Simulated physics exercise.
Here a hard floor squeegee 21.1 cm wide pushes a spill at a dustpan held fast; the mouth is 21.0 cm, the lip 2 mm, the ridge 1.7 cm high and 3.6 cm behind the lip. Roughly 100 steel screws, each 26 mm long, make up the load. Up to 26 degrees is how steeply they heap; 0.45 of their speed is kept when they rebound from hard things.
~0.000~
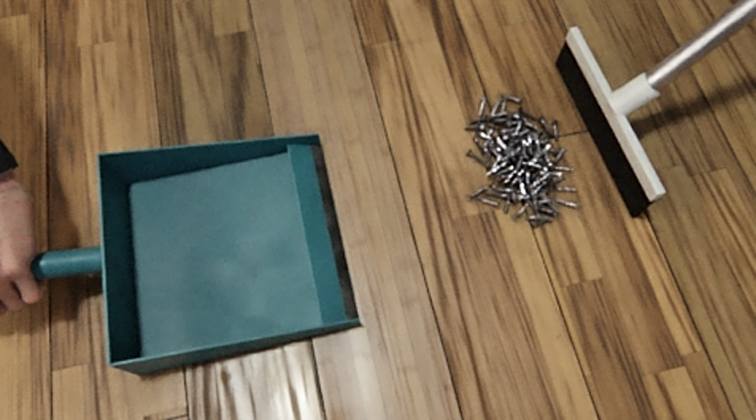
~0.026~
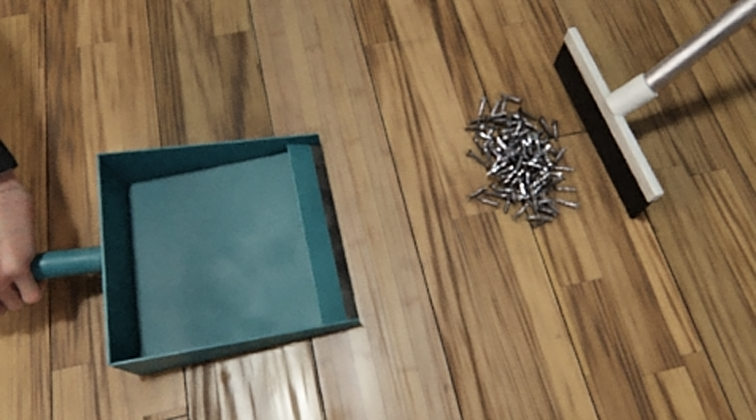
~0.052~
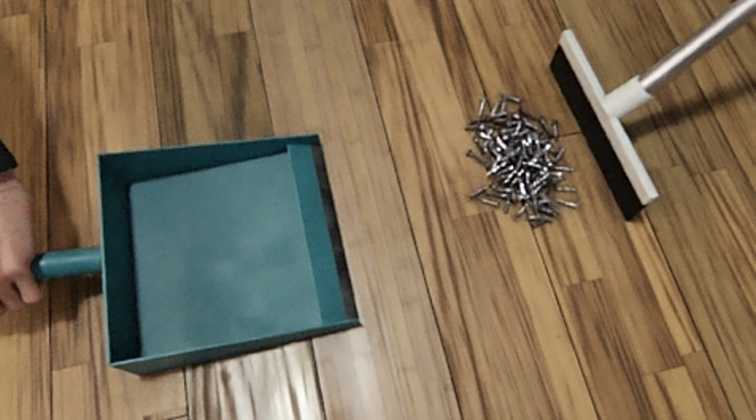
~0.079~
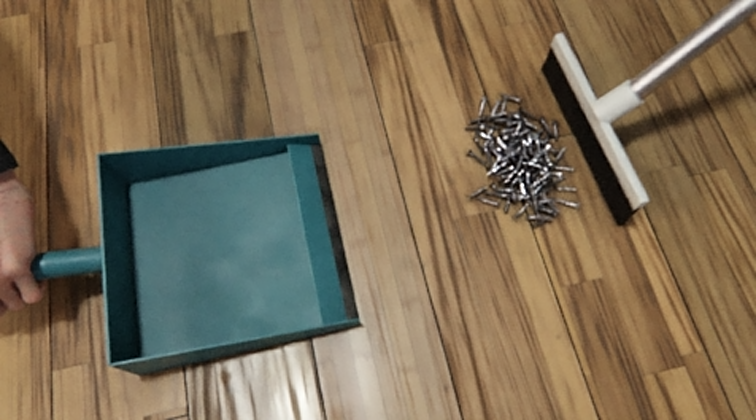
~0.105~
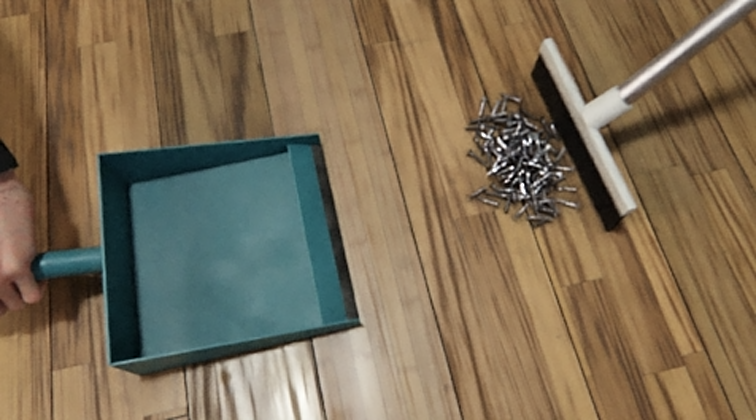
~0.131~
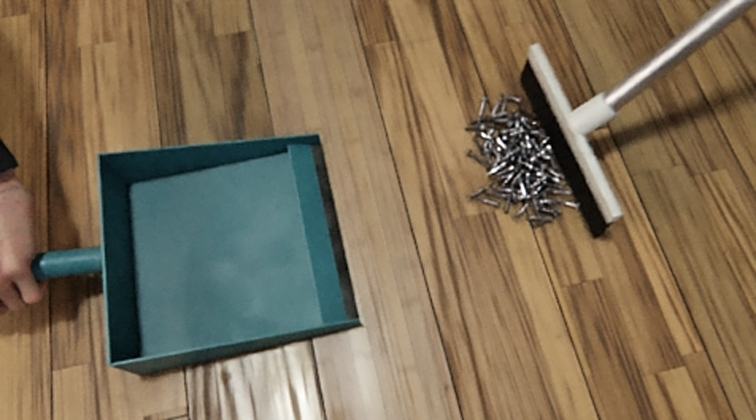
On a brown wooden plank floor, seen from above at a slant, the view stays still throughout. A hand at the left edge grips the handle of an empty teal dustpan, while a loose heap of silvery screws lies right of centre beside a pale-framed squeegee with a black blade and metallic pole. The squeegee slides left and slightly downward, reaching the heap's right edge and nudging a few screws, while the dustpan stays still.
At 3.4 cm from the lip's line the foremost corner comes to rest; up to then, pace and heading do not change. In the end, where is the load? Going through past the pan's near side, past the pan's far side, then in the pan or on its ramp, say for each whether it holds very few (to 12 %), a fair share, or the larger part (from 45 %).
Past the pan's near side holds very few. Past the pan's far side holds very few. In the pan or on its ramp holds a fair share.
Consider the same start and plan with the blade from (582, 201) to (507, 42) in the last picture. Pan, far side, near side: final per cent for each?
Split: Pan = 25, far = 15, near = 5.
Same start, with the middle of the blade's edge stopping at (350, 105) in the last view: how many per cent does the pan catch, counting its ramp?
Some 0 percent.
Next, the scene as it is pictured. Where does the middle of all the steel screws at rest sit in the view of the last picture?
Roughly pixel (350, 229).
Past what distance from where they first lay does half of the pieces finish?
About 22 cm.
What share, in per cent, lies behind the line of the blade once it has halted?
Some 0 percent of it.
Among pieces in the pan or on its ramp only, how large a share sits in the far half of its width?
Something like 50 in a hundred.
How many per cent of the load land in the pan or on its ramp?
I'd say around 20 percent.
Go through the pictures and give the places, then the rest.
Blade from (655, 195) to (572, 37), moved 0.0 cm, 0 of the pieces shifted so far; middle of the pieces at (517, 160); pan at (218, 255), in the first picture.
Blade from (653, 196) to (570, 38), moved 0.2 cm, 0 of the pieces shifted so far; middle of the pieces at (517, 160), in the second picture.
Blade from (648, 198) to (565, 40), moved 0.9 cm, 0 of the pieces shifted so far; middle of the pieces at (517, 160), in the third picture.
Blade from (639, 203) to (557, 43), moved 2.0 cm, 0 of the pieces shifted so far; middle of the pieces at (517, 160), in the fourth picture.
Blade from (626, 209) to (546, 48), moved 3.5 cm, 0 of the pieces shifted so far; middle of the pieces at (517, 160), in the fifth picture.
Blade from (613, 217) to (533, 54), moved 5.2 cm, 16 of the pieces shifted so far; middle of the pieces at (516, 160); pan at (219, 255). The blade's pace is about 0.64 m/s, heading 14 degrees towards the viewer's side, in the sixth picture.
Then, at 0.31 s, middle of the blade 15 cm from the lip; 0 % over the lip, far side 0 %, near side 0 %.
After 0.43 s, middle of the blade 7 cm from the lip; 0 % over the lip, far side 0 %, near side 0 %.
After 0.68 s, middle of the blade 4 cm from the lip; 20 % over the lip, far side 0 %, near side 0 %.
At rest (1.3 s), near side 0 %, far side 0 %, pan 20 %, in front of the lip or behind the blade 75 %.
